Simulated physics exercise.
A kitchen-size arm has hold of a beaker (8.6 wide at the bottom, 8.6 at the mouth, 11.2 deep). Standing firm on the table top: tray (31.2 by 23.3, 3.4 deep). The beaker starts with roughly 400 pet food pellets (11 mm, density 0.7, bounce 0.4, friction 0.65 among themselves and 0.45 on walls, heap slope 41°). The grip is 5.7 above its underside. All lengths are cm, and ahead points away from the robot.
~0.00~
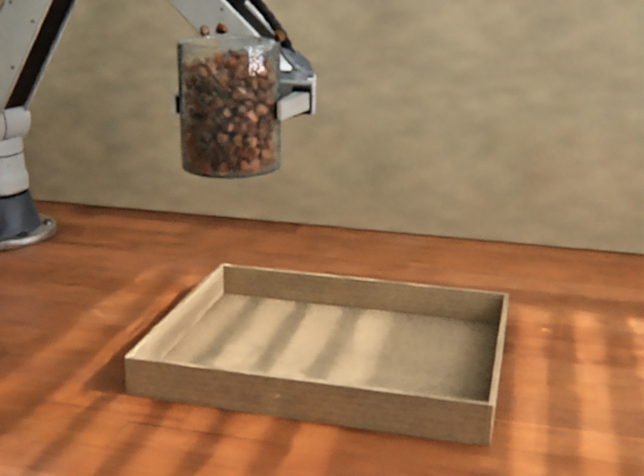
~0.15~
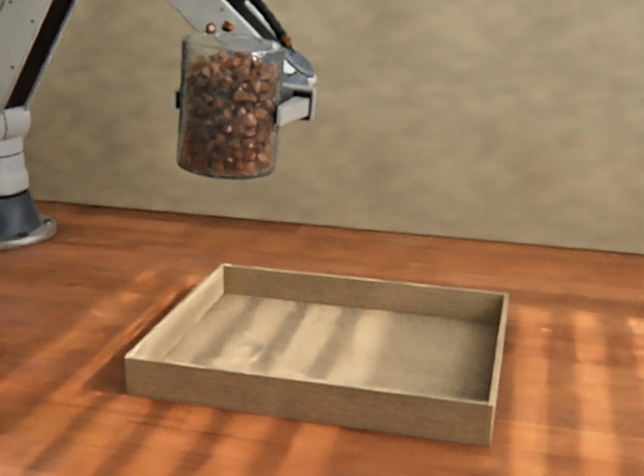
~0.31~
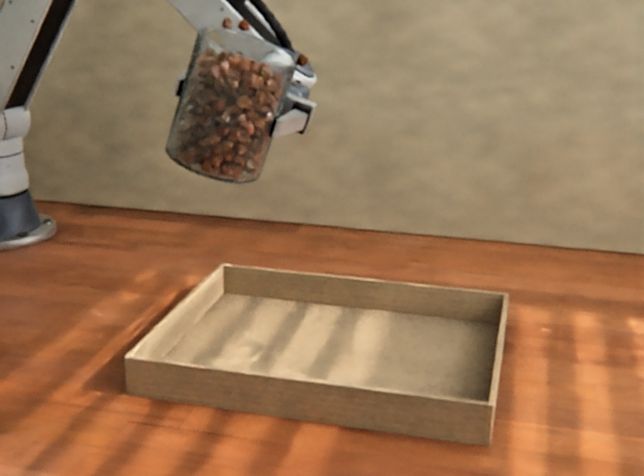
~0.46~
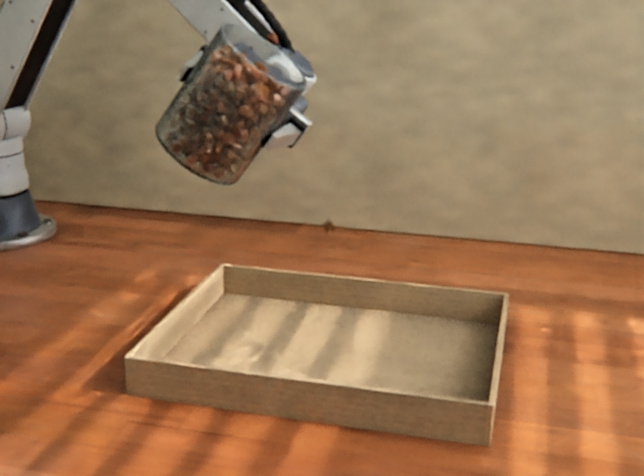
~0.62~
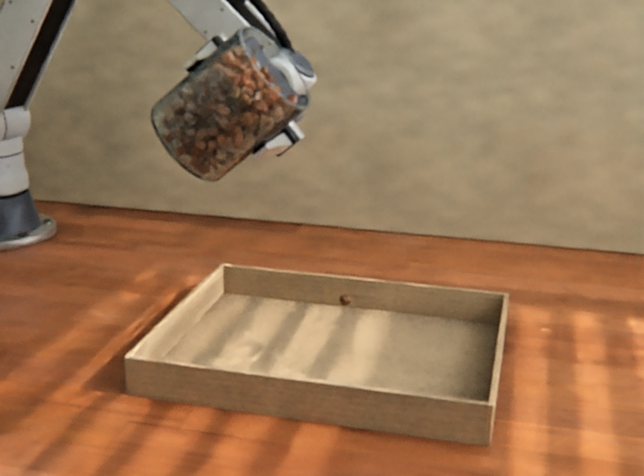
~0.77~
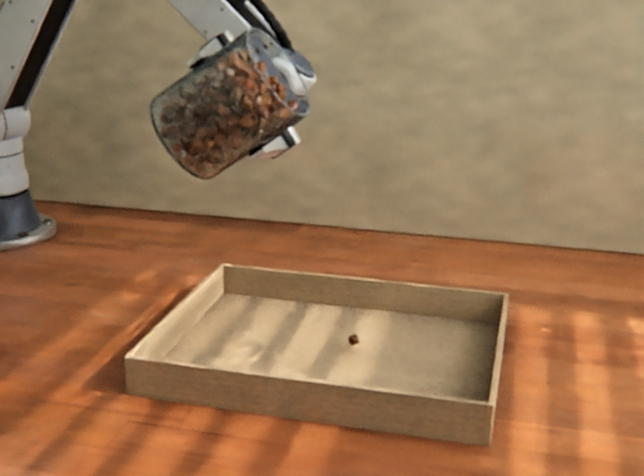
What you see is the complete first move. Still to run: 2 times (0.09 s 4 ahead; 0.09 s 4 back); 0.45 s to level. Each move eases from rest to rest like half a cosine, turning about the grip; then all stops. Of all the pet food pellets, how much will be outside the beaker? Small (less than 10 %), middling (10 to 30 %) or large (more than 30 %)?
A middling share, 10 to 30 %, ends outside the beaker.
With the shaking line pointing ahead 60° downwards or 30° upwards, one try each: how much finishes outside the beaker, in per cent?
Some 5 and 35 per cent.
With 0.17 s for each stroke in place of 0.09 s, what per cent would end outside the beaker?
It would be near 0 per cent.
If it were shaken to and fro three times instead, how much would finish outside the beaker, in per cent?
It would be near 25 per cent.
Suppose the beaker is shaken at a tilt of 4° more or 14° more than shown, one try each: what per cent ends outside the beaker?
About 20 and 35 per cent.
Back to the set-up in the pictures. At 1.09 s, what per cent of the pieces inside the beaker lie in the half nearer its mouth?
Roughly 55 per cent.
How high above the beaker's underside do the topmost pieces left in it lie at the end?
Roughly 11.0 cm.
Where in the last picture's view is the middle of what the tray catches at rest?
Near (410, 363).
After 1.09 s, tilted 55° forward, highest piece 28 above the table; 353 in the beaker, 9 in the tray, 36 in flight or on a rim.
After 1.42 s, tilted 16° forward, highest piece 29 above the table; 328 in the beaker, 68 in the tray, 2 on the table or floor.
After 1.78 s, level, highest piece 29 above the table; 328 in the beaker, 68 in the tray, 2 on the table or floor.
After 2.83 s, level, highest piece 29 above the table; 328 in the beaker, 68 in the tray, 2 on the table or floor.
At rest, 328 in the beaker, 68 in the tray, 2 on the table or floor. That is 18 % outside the beaker.
